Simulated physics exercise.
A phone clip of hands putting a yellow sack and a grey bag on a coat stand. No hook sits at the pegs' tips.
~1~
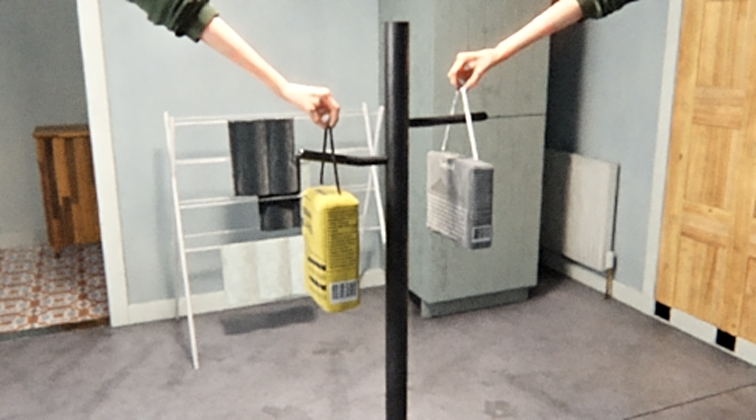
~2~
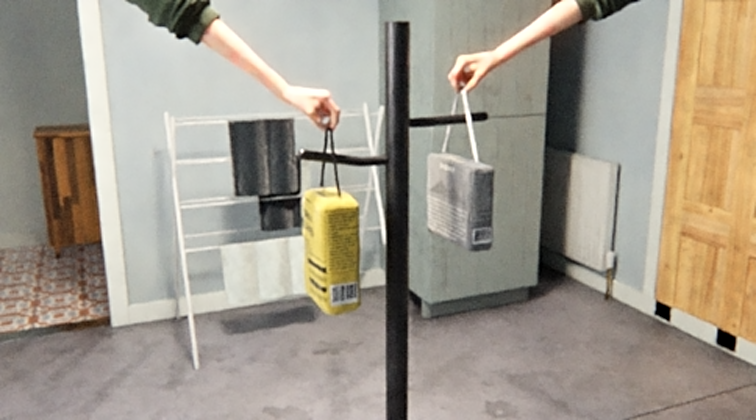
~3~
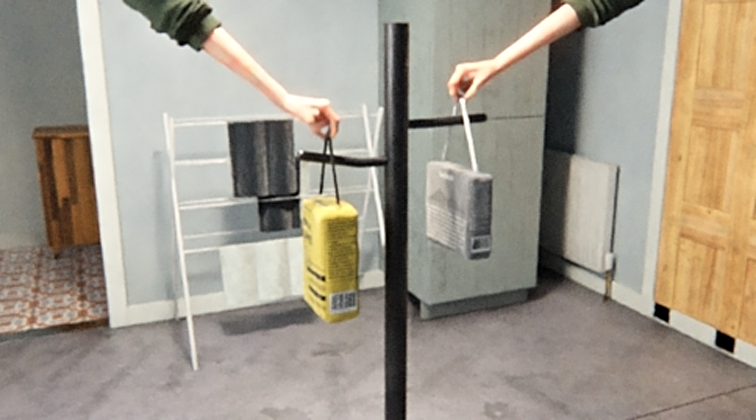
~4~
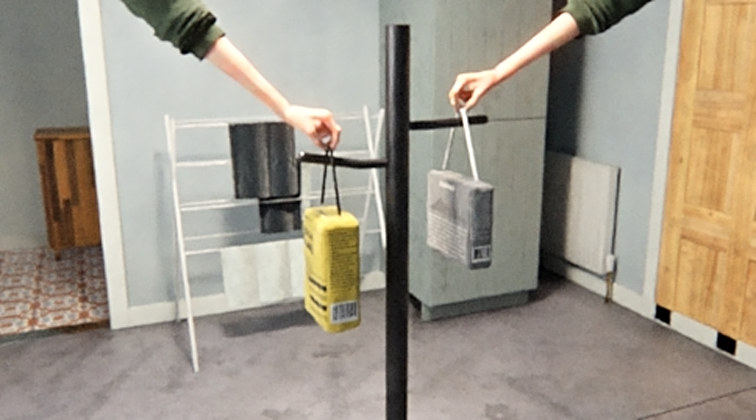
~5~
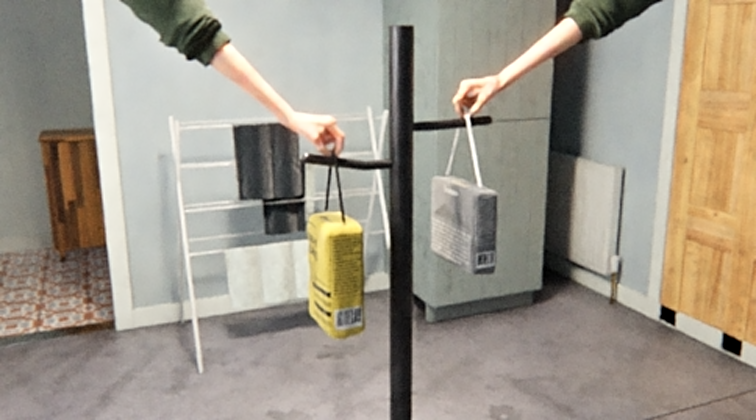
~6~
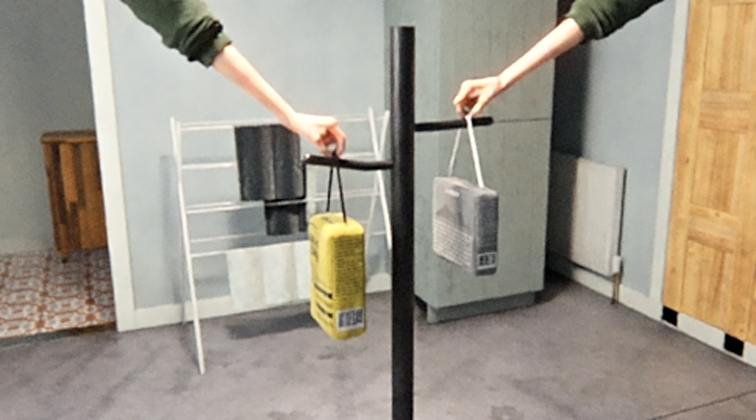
Two hands in dark green sleeves lower a yellow sack on the left and a grey bag on the right by their handles, beside the pegs of a black coat stand. The room, seen from the front at about peg height, has pale blue walls, a white drying rack, and a wooden door at right. Both bags sink slightly and turn a little, then hang nearly still.
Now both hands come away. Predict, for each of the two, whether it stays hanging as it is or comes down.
Result: I expect the yellow sack will stay up. I expect the grey bag will stay up.
Then, 0.22 s after the last picture, yellow sack hanging near (338, 275); grey bag hanging near (463, 225).
Then, 0.90 s after the last picture, yellow sack hanging near (346, 276); grey bag hanging near (464, 226).
At rest, yellow sack hanging near (343, 277); grey bag hanging near (464, 226). The yellow sack remains on its peg and the grey bag stays hanging.
